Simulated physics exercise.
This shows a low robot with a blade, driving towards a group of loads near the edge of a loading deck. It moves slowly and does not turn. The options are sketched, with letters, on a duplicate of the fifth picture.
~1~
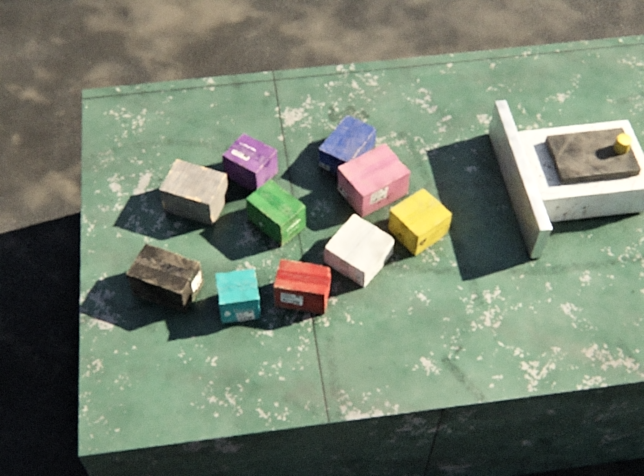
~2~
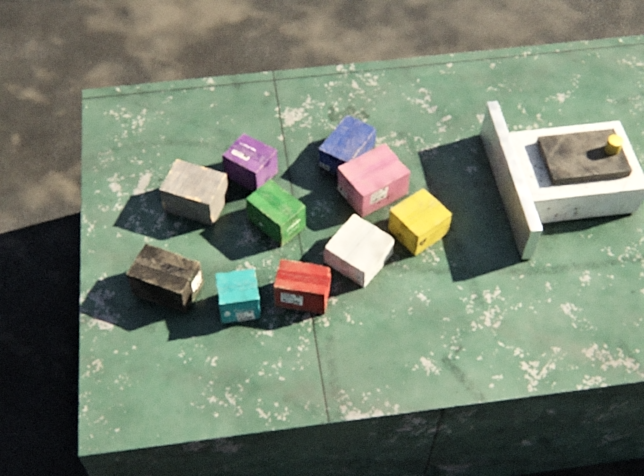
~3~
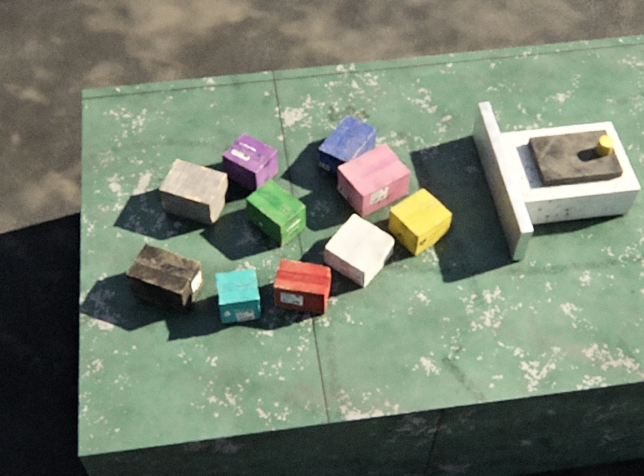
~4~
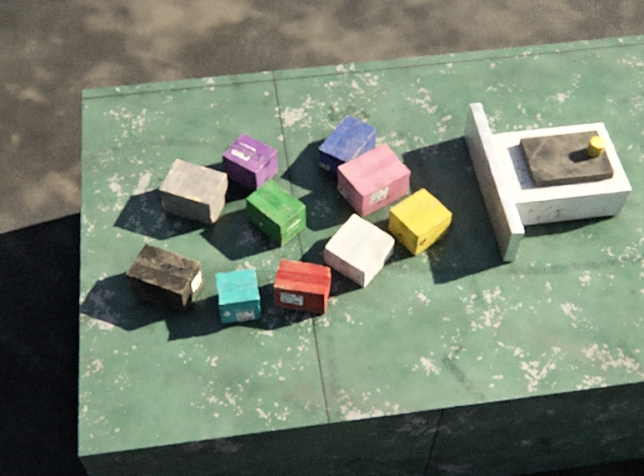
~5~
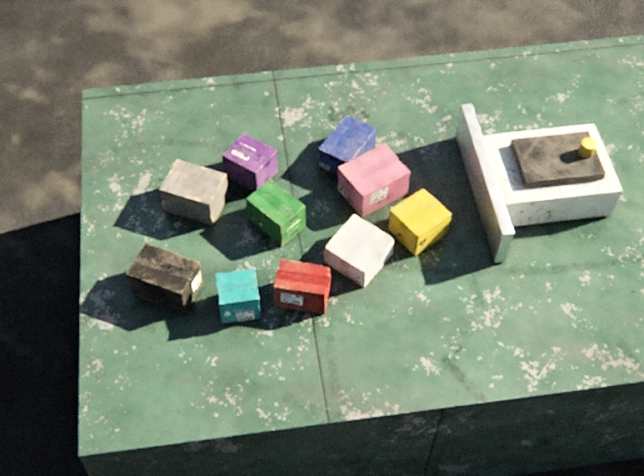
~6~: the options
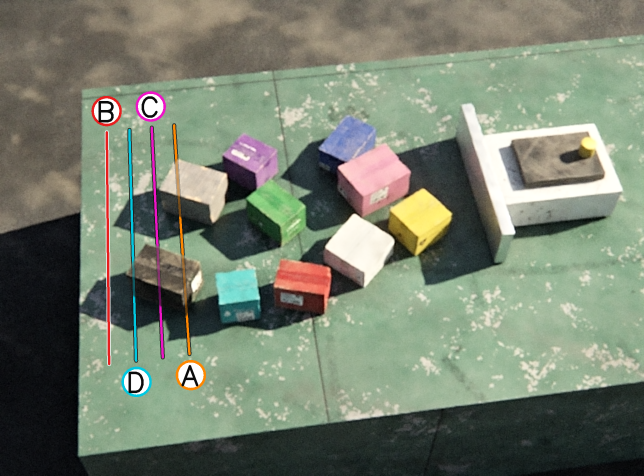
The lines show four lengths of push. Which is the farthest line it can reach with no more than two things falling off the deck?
It can go as far as C.
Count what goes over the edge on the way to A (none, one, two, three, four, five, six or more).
The count is none.
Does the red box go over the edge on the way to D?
By then, no.
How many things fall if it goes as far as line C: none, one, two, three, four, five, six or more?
Two.
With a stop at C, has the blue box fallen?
No.
On the marked copy, A at (181, 230); B at (108, 238); C at (157, 232); D at (132, 235).
Taking C. A third of the way, robot (437, 171); blue box (319, 144); white box (333, 260).
Two thirds of the way, robot (319, 184); grey crate (160, 186); green box (177, 226).
When it is over, robot (224, 194); grey crate over the edge; black box over the edge; two fallen.
As for the rest, A is within the limit but short; B drops five; D drops three.
